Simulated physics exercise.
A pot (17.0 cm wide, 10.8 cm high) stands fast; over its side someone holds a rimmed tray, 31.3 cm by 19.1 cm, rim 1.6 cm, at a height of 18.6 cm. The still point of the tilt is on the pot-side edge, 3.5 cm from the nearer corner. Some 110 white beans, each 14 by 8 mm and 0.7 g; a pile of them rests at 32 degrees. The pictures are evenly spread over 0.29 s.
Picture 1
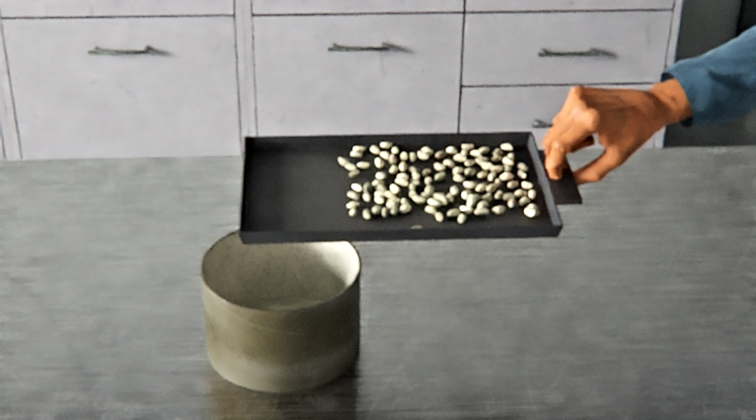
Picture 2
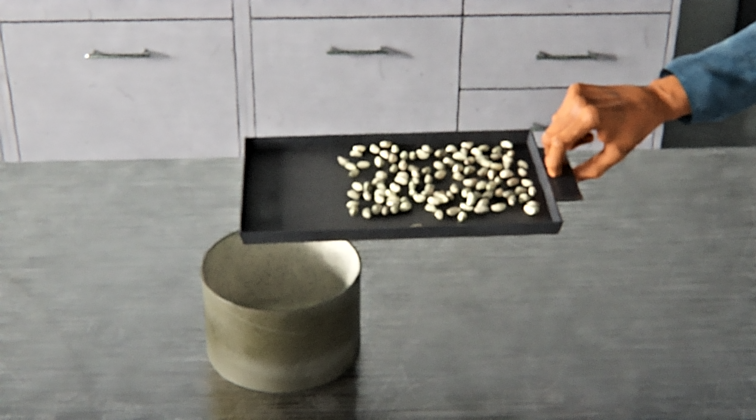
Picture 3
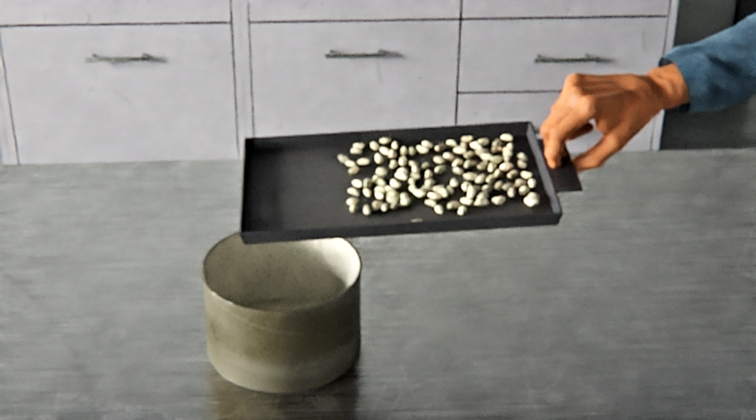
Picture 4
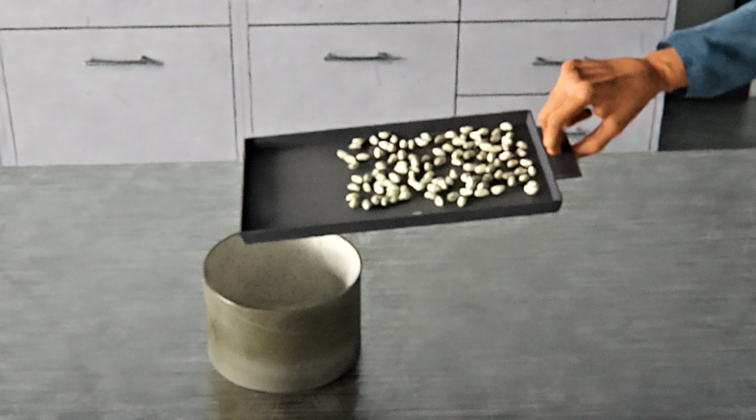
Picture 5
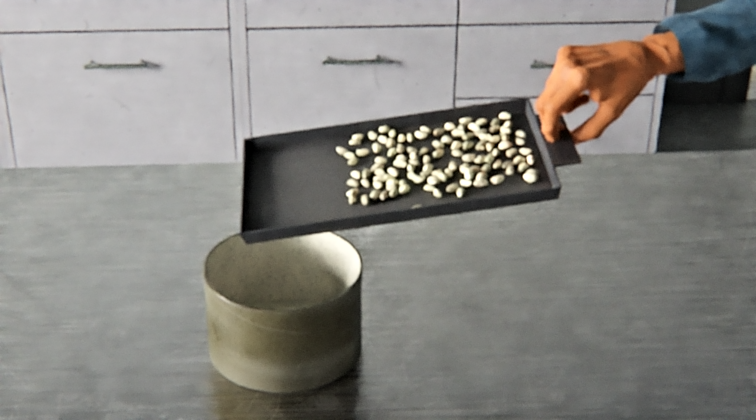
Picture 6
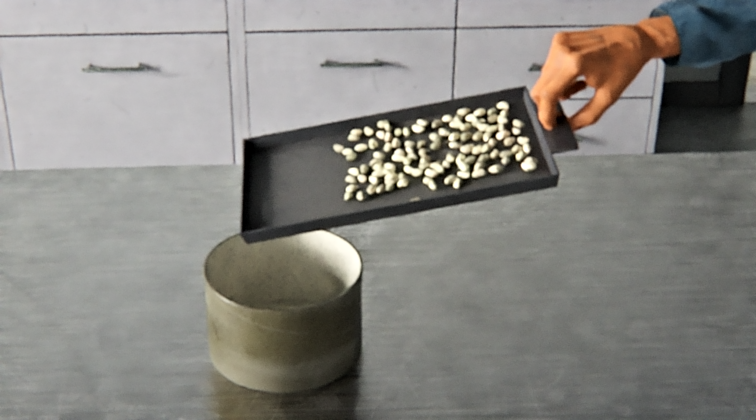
A dark, brushed-looking countertop in front of pale grey drawers with metal handles is seen from the front and slightly above. A round grey-green pot stands left of centre, and above it a hand in a blue sleeve, at right, holds a black rimmed tray scattered with pale, speckled beans. The hand slowly raises the tray's right end, tilting it modestly toward the left, while the beans keep their places on it.
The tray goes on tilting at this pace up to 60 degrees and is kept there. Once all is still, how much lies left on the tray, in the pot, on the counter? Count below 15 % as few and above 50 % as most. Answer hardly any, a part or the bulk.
Tray the bulk, pot hardly any, counter a part.
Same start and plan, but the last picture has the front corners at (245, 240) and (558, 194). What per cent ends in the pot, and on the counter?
Pot 0, counter 35.
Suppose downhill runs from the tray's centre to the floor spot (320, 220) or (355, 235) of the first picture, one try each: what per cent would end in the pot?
Some 0 and 0 per cent.
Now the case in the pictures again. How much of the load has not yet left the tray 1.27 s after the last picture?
Roughly 70 per cent.
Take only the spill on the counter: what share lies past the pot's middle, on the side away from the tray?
Roughly 90 per cent.
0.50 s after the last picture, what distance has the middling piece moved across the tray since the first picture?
About 9 cm.
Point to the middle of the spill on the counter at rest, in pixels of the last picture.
Around (173, 349).
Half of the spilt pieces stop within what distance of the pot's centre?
Roughly 18 cm.
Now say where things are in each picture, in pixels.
In the first frame, tray tilt 0 degrees, front corners at (243, 231) and (558, 224); middle of the pieces at (440, 177); pot at (281, 264).
In the second frame, tray tilt 1 degrees, front corners at (243, 231) and (558, 220); middle of the pieces at (440, 175).
In the third frame, tray tilt 3 degrees, front corners at (243, 231) and (558, 211); middle of the pieces at (440, 170).
In the fourth frame, tray tilt 5 degrees, front corners at (244, 231) and (558, 198), lowest corner left front; middle of the pieces at (440, 162).
In the fifth frame, tray tilt 8 degrees, front corners at (244, 231) and (557, 186), lowest corner left front; middle of the pieces at (438, 154).
In the sixth frame, tray tilt 11 degrees, front corners at (244, 231) and (555, 173), lowest corner left front; middle of the pieces at (436, 146); pot at (283, 265).
Then, 0.50 s after the last picture, tilt 34 degrees; the tray holds 100 %, the pot 0 %.
Then, 0.84 s after the last picture, tilt 50 degrees; the tray holds 85 %, the pot 0 %.
Then, 1.27 s after the last picture, tilt 60 degrees; the tray holds 70 %, the pot 5 %.
In the end, tray 70 %, pot 5 %, counter 20 %.
